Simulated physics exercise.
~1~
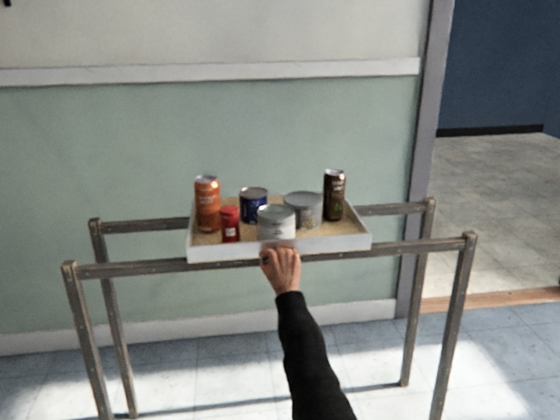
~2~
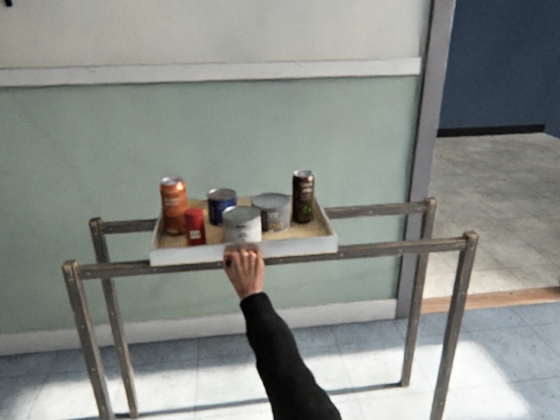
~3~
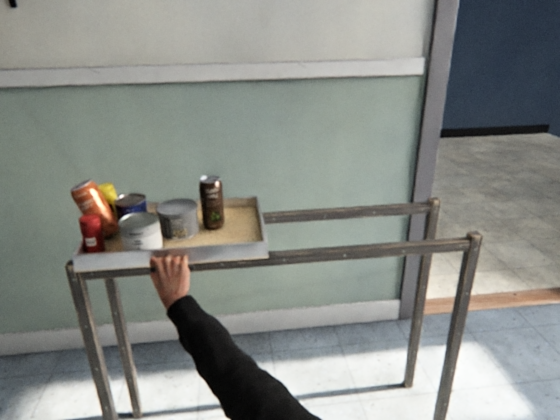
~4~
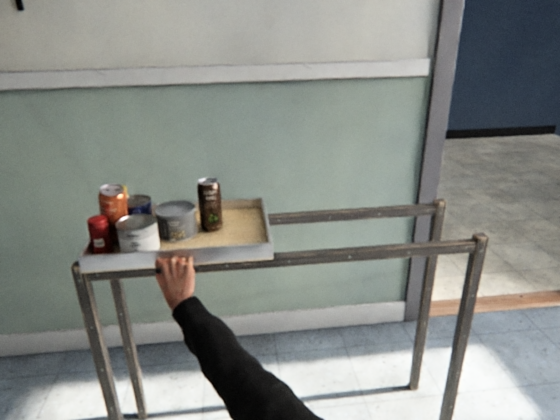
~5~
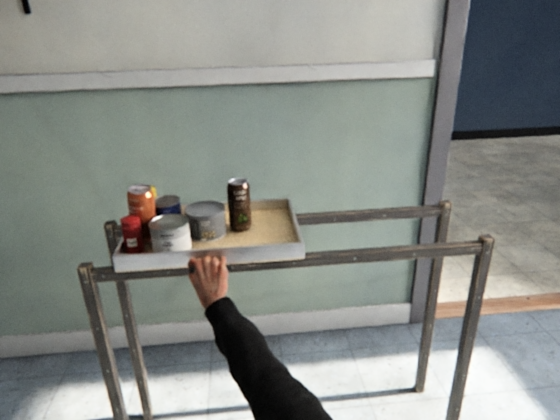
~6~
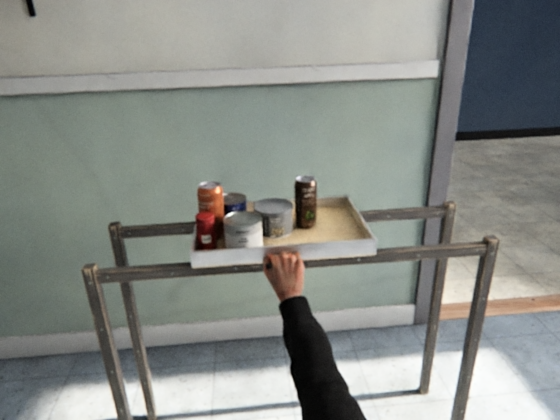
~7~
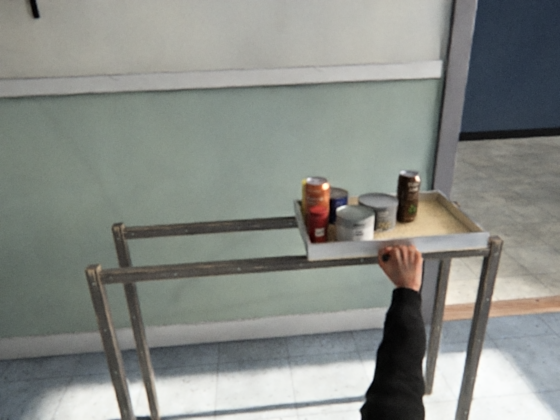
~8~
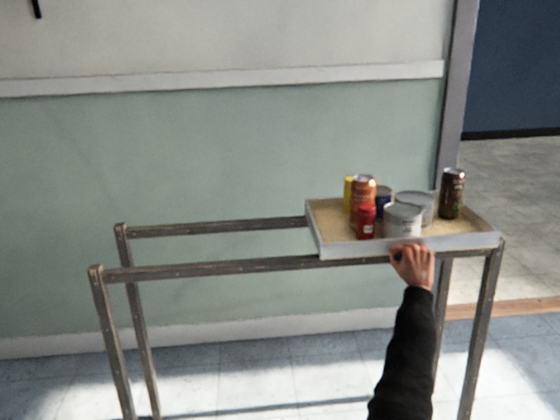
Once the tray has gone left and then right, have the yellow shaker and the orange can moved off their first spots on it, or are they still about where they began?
Both have moved off their first spots on the tray. They are still standing on it, with the orange can now further from the tray's left edge and the yellow shaker showing beside it.
Beside a green wall, a hand slides a tray of cans left, tilting some, then right, where all stand upright, some shifted.
